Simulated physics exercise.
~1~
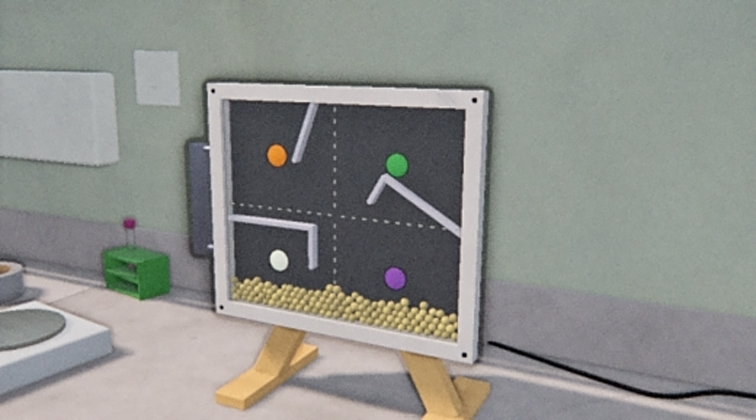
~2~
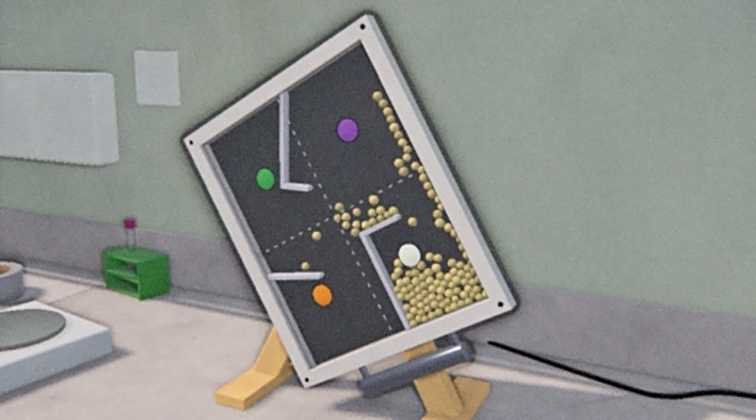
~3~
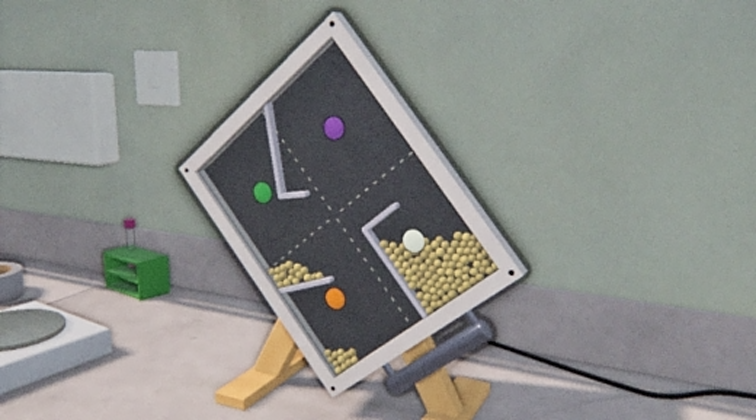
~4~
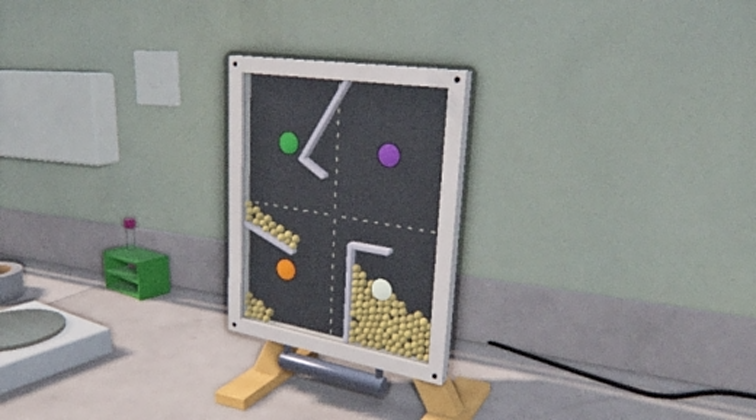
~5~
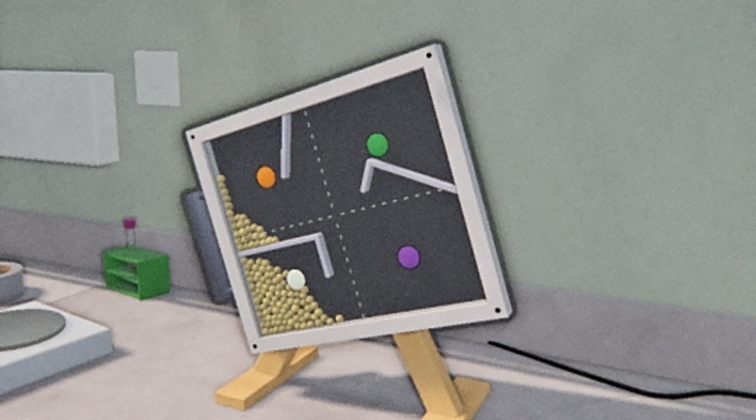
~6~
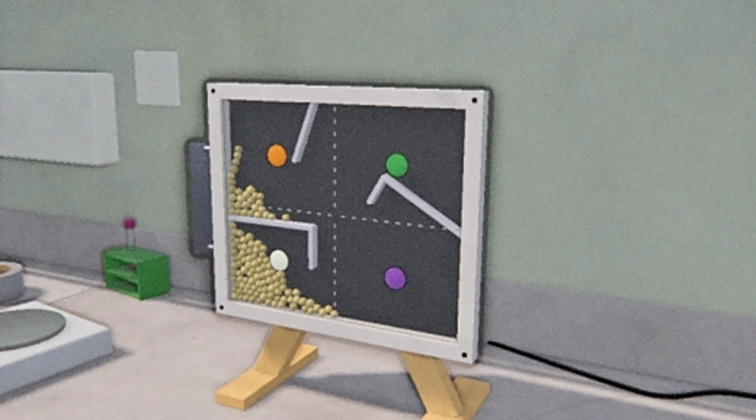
A framed, dark-backed case of small yellowish beads turns anticlockwise on its stand well past a quarter turn, the beads tumbling past the inner ledges, then swings back to level, leaving most beads heaped around the white sticker at lower left and some by the orange one above.
